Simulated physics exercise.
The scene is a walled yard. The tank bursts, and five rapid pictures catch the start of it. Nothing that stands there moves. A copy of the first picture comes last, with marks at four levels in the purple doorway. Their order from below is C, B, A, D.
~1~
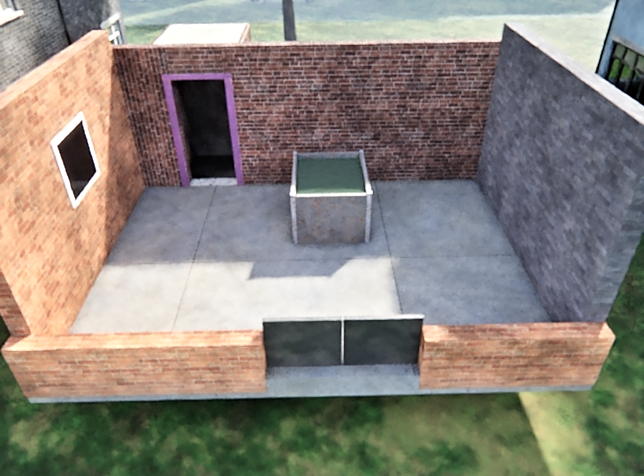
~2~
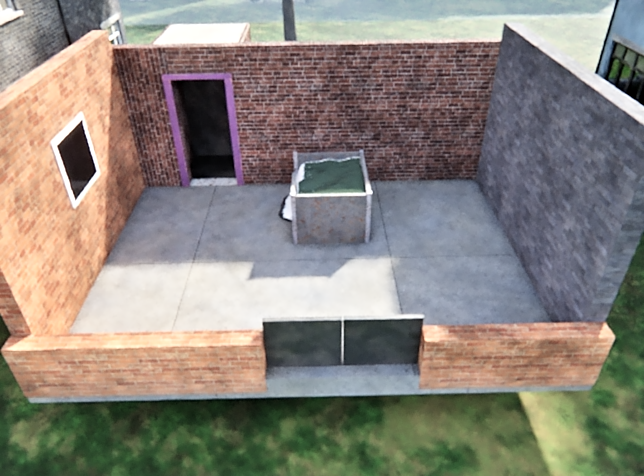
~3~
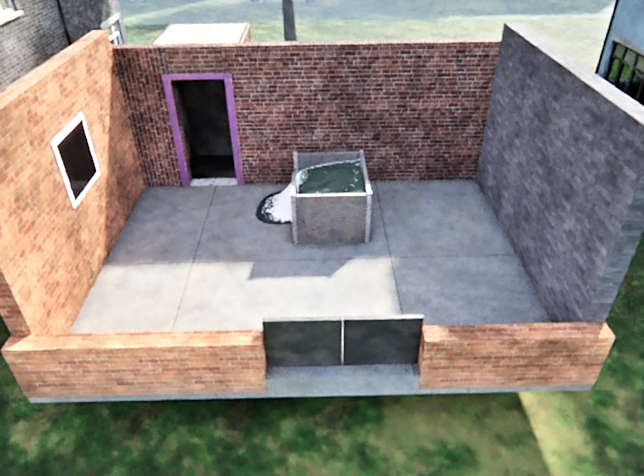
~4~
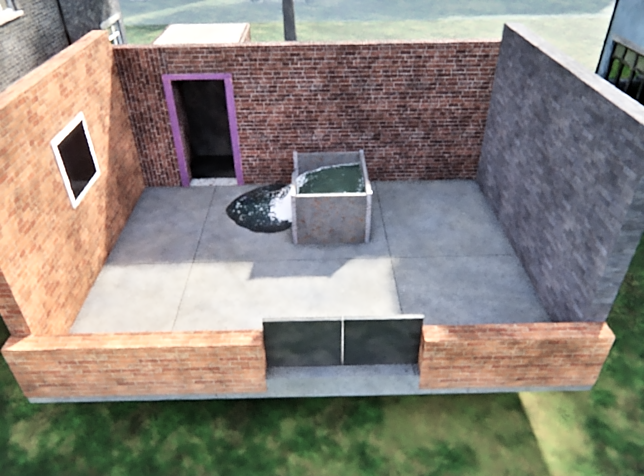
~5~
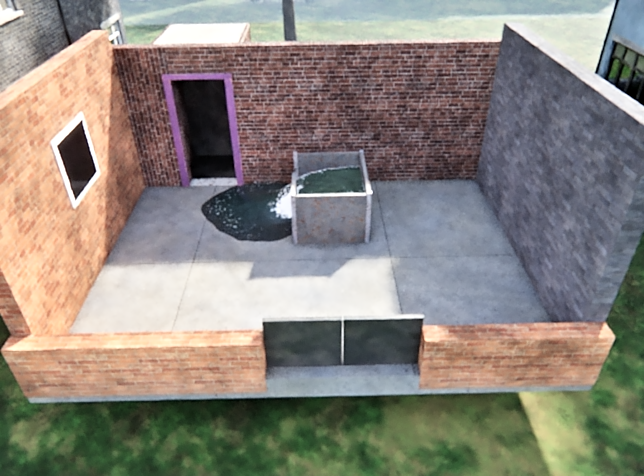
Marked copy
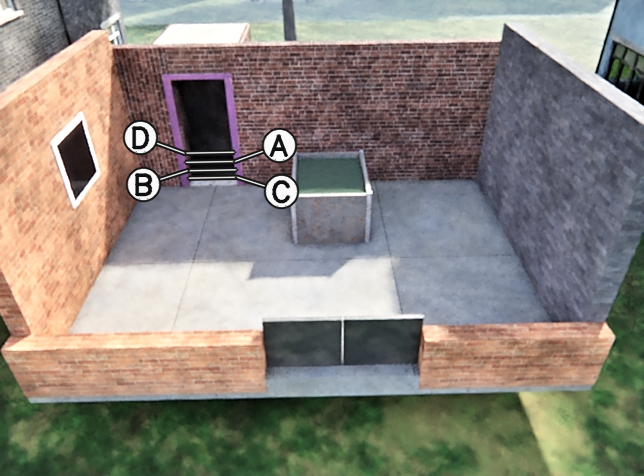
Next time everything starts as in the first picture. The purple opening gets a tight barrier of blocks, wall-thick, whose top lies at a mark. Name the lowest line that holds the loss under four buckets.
C.
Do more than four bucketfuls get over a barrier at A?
No, not at all.
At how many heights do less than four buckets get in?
All of the four.
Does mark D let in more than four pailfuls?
No, that is safe.
In white, A at (210, 161); B at (211, 170); C at (212, 177); D at (209, 152); from the bottom up C, B, A, D.
With A, nothing gets over.
With B, nothing gets over.
With C, a splash gets over, under a bucket.
With D, nothing gets over.
